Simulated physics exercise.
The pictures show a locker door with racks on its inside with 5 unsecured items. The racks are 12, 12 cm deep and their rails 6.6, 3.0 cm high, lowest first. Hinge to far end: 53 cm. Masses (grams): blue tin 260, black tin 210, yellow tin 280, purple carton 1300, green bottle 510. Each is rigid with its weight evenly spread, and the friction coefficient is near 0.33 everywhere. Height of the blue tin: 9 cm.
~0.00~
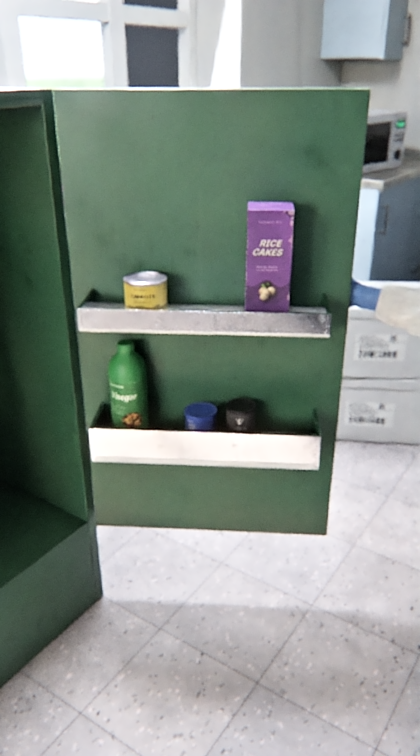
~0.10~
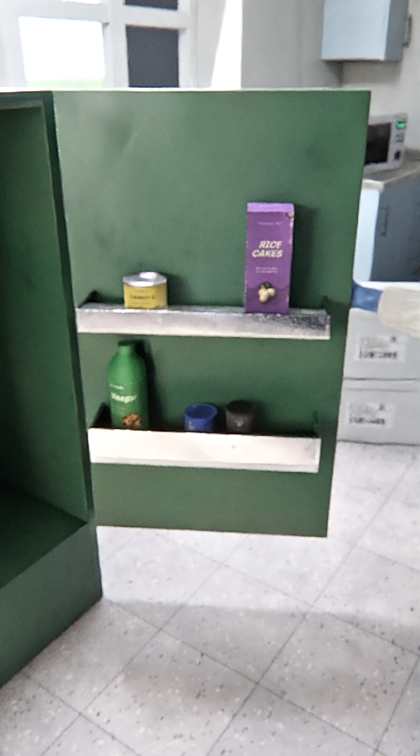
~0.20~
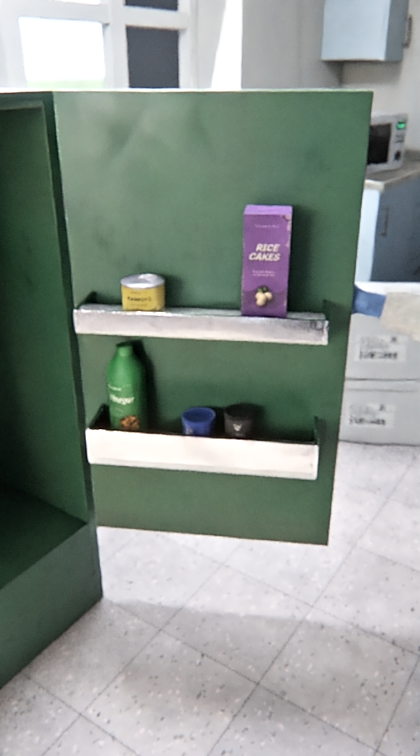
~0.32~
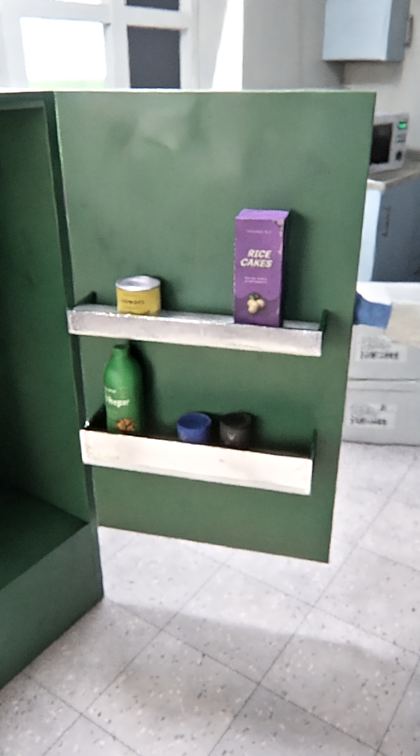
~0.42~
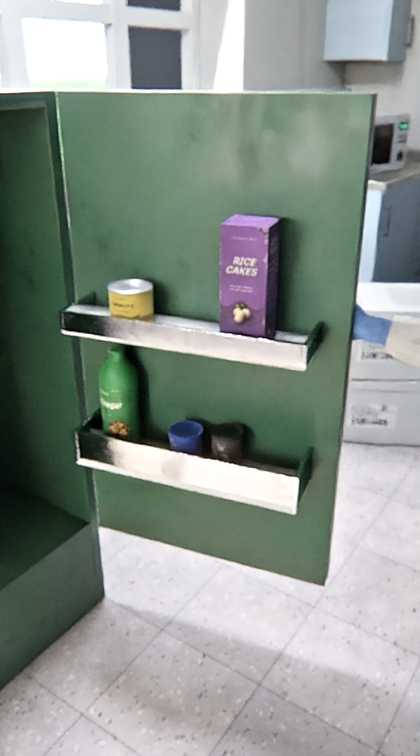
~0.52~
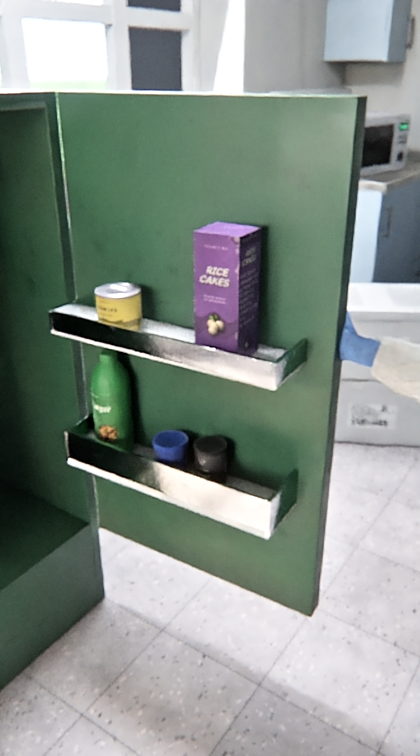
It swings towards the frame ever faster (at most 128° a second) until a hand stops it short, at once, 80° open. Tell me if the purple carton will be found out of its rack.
The purple carton comes out.
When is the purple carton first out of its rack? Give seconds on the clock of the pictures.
At about 0.8 s.
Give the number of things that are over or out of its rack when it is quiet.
That comes to 1.
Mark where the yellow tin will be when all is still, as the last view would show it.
At about (93, 314).
By 0.72 s, door at 80°; purple carton tilted 21° near (165, 308); black tin 3 cm from its spot; blue tin 2 cm from its spot.
By 1.12 s, door at 80°; purple carton now out of its rack; black tin 3 cm from its spot; blue tin 2 cm from its spot.
By 1.42 s, door at 80°; black tin 3 cm from its spot; blue tin 2 cm from its spot.
When it is over (1.5 s), out of its rack, purple carton; the other 4 within 5 cm of the start.
